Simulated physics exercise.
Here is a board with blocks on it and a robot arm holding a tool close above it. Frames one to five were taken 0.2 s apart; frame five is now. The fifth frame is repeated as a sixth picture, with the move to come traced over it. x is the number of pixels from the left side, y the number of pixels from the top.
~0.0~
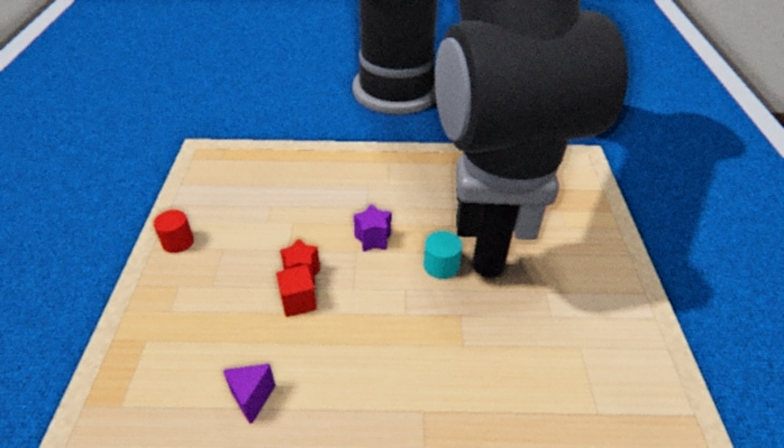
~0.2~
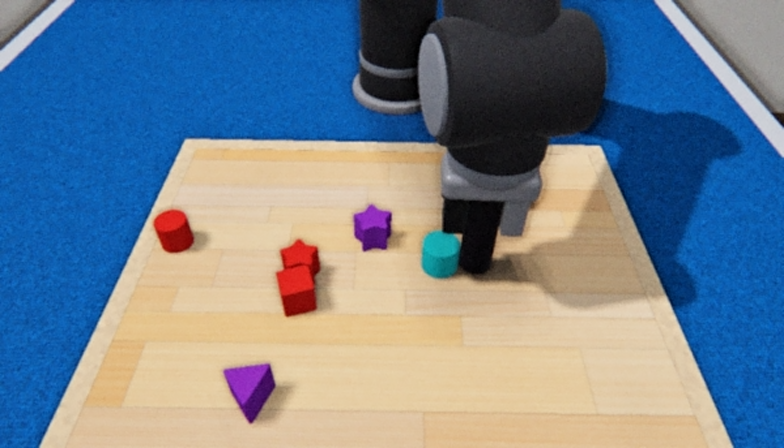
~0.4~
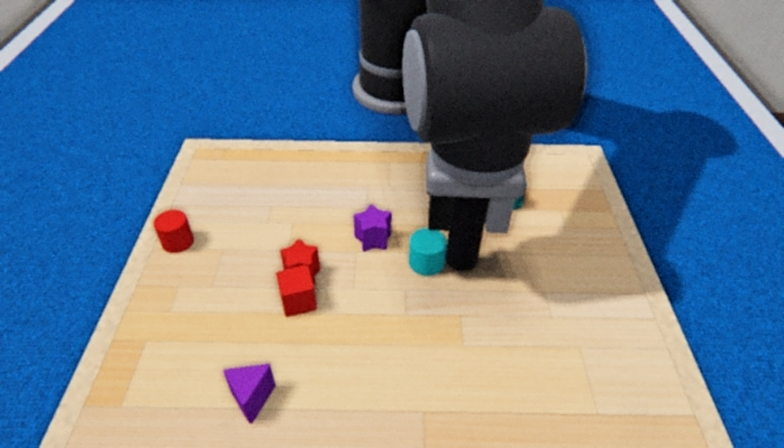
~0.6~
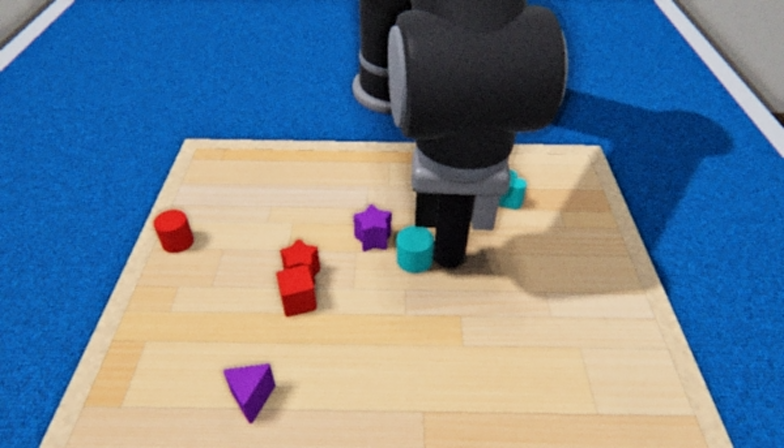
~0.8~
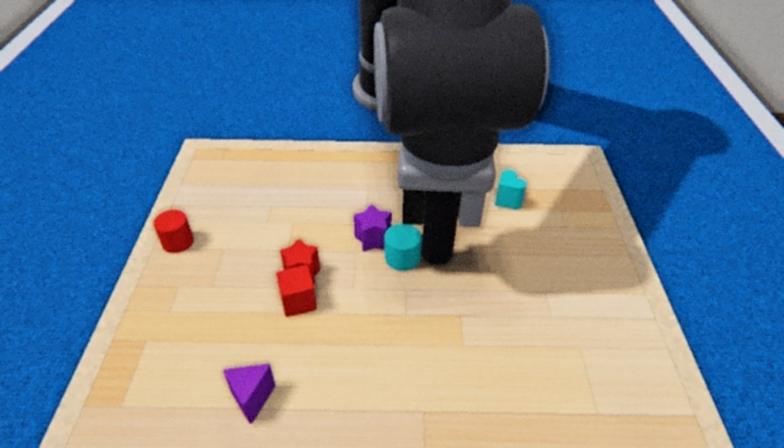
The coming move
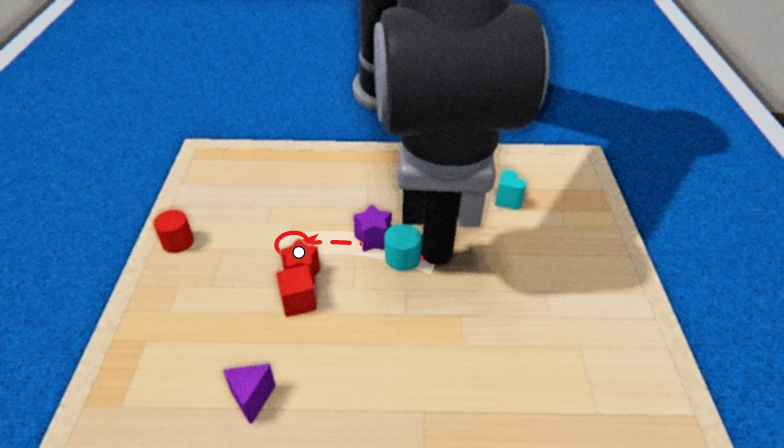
On a light wooden board set over blue flooring, a black robot arm holds its tool beside a turquoise disc. The tool pushes the disc slowly left, a short way toward the purple star block, uncovering another turquoise block behind the arm, while the red blocks stay still.
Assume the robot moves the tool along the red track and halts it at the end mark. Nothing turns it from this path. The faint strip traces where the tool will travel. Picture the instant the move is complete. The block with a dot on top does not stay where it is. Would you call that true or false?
It is true.
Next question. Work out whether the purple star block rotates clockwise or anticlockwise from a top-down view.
Clockwise, looking down.
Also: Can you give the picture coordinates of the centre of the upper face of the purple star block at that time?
Around (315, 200).
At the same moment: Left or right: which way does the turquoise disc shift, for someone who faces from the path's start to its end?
It shifts leftward.
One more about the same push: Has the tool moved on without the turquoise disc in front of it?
Final answer: Yes.
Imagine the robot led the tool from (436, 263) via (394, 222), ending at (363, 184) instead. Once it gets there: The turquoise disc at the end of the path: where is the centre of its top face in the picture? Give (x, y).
The centre of its top face lies at (383, 230).
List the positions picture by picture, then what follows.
Tool tip at (488, 266); block tops, red four-sided block at (295, 279); red star block at (299, 252); purple star block at (373, 217); turquoise disc at (444, 243), in the first picture.
Tool at (475, 262); turquoise disc at (442, 243), in the second picture.
Tool at (462, 259); turquoise disc at (428, 240), in the third picture.
Tool at (449, 256); turquoise disc at (416, 238), in the fourth picture.
Tool at (437, 254); red four-sided block at (295, 279); red star block at (299, 252); purple star block at (373, 217); turquoise disc at (404, 235), in the fifth picture.
Path on the board, from (436, 263) by way of (389, 249) and (341, 242) to (292, 244); the dot is on the red star block.
The first path, step by step. One third of the way, tool at (388, 239); purple star block at (355, 213), turned 70° clockwise; turquoise disc at (356, 236).
Two thirds of the way, tool at (340, 233); red star block at (286, 256); purple star block at (325, 203), turned 120° clockwise; turquoise disc at (322, 243).
At the end, tool at (290, 234); red four-sided block in place; red star block at (278, 258); purple star block at (315, 200), turned 160° clockwise; turquoise disc at (315, 245).
